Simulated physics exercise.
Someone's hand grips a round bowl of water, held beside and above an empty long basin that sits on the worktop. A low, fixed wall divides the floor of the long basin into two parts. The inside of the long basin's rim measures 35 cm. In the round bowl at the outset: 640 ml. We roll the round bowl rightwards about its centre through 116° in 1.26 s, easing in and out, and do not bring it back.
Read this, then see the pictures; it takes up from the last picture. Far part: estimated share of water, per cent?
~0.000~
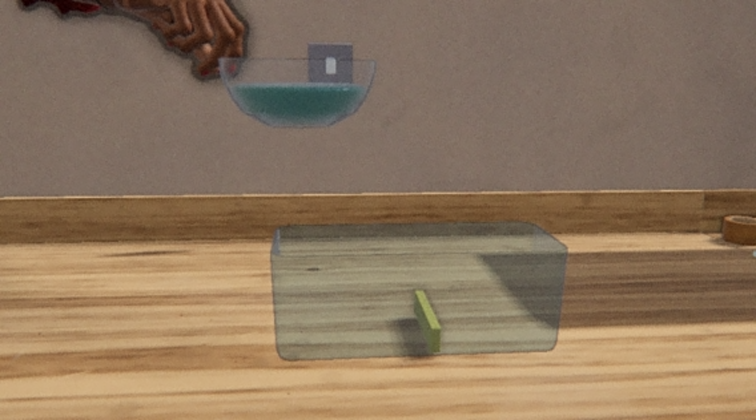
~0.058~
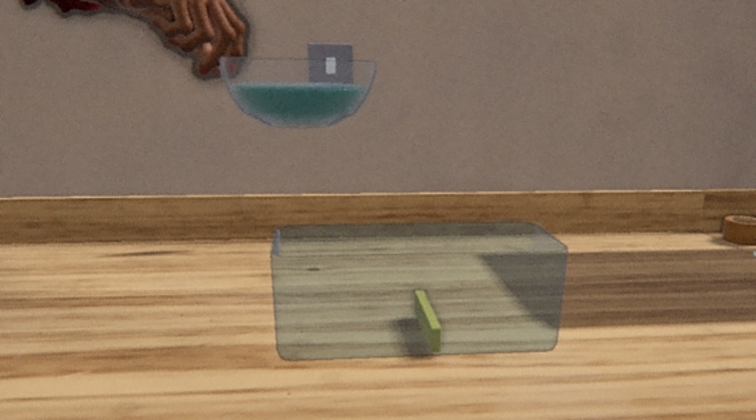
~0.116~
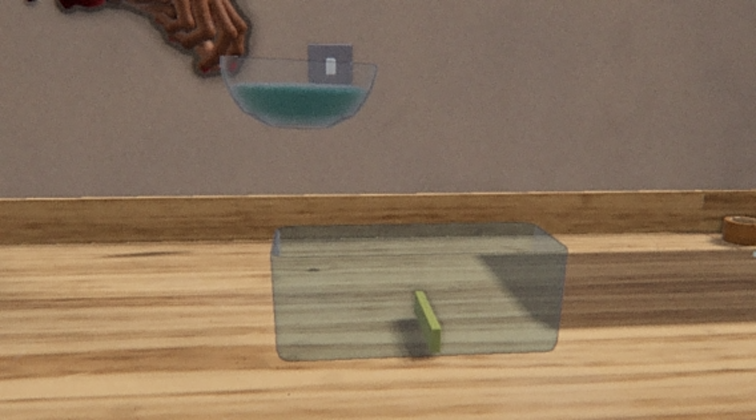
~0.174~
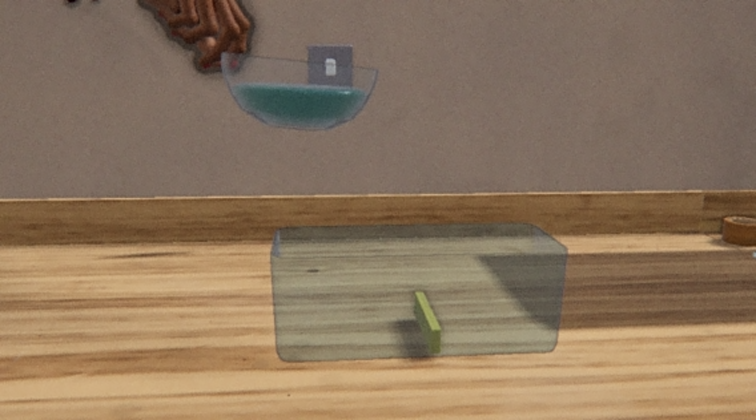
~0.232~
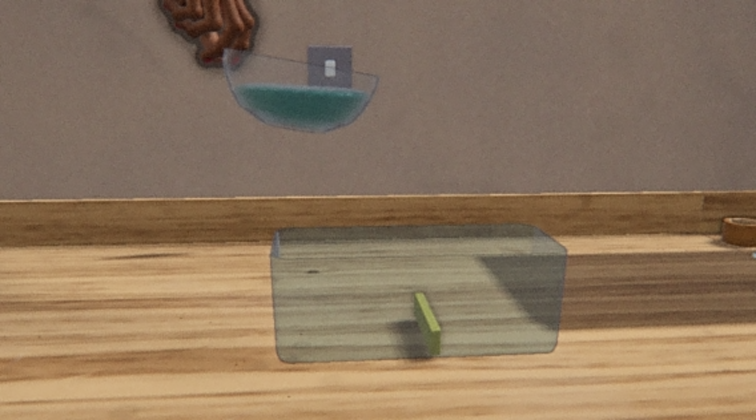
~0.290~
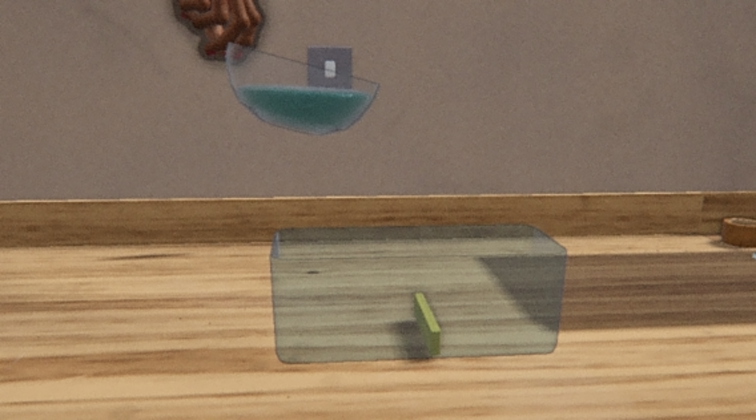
41 per cent.
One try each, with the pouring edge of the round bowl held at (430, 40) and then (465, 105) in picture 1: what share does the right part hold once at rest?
Some 75 and 90 per cent, in that order.
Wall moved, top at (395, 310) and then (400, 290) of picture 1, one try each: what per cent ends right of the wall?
Roughly 70 per cent, then 70 per cent.
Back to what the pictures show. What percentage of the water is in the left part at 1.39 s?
That share comes to around 58 in a hundred.
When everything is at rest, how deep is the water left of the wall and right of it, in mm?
I'd say close to 16 mm on the left, close to 14 mm on the right.
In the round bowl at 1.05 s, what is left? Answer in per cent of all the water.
Some 0 per cent.
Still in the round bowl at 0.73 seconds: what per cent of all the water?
I'd put it near 38 percent.
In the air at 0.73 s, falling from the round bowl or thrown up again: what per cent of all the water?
Close to 42 per cent, I'd say.
After 0.73 s the tilt is 72° and 37 per cent is still to pour, 8 is left of the wall and 13 right of it.
After 1.05 s the tilt is 109° and 0 per cent is still to pour, 56 is left of the wall and 39 right of it.
After 1.39 s the tilt is 116° and 0 per cent is still to pour, 58 is left of the wall and 41 right of it.
After 1.76 s the tilt is 116° and 0 per cent is still to pour, 58 is left of the wall and 41 right of it.
In the end 58 per cent lies left of the wall, 41 right of it and 1 outside.
